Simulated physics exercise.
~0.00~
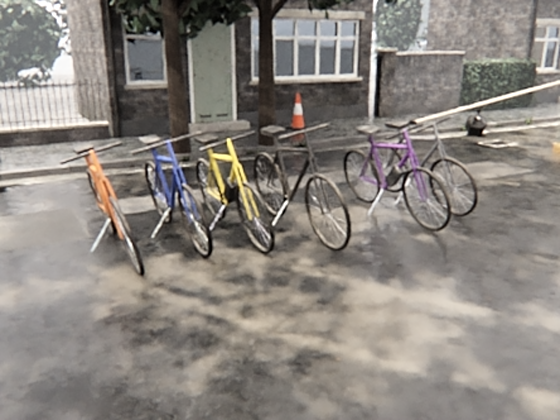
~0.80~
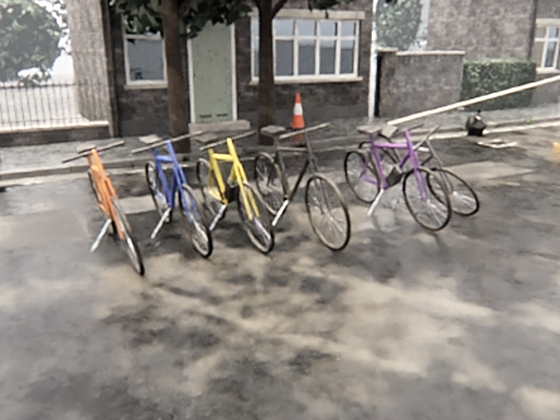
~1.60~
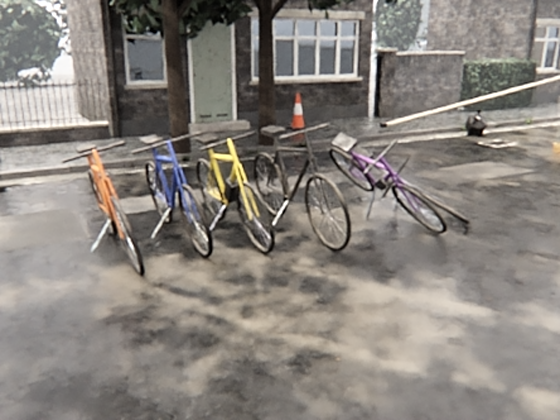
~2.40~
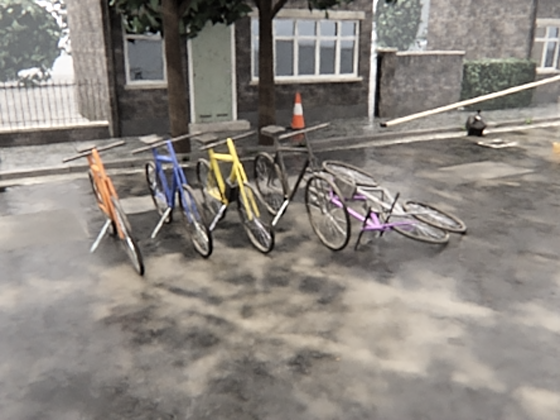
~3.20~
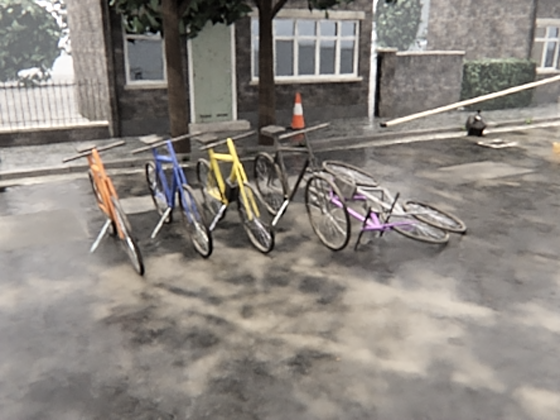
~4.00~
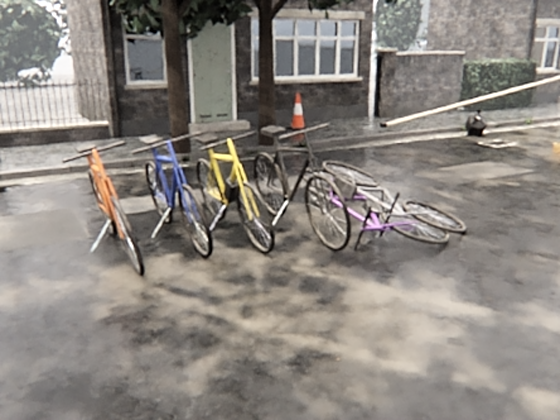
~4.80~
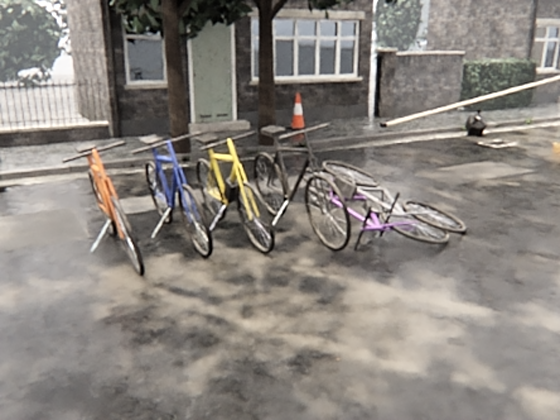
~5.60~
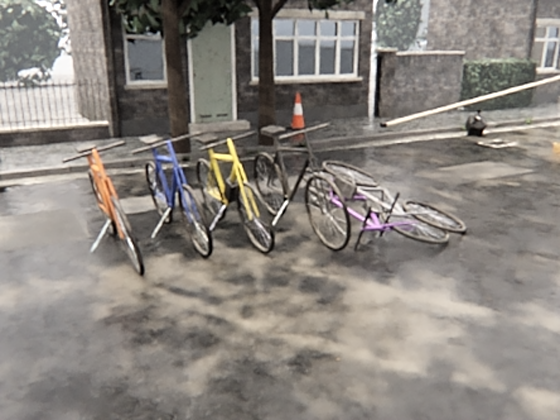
The clip shows a roadside row of six bicycles on stands, with a pole at the right shifting slightly left as the rightmost bicycle tips over, followed by the purple one beside it. Both end lying on the ground, while the orange, blue, yellow and dark bicycles stay standing.
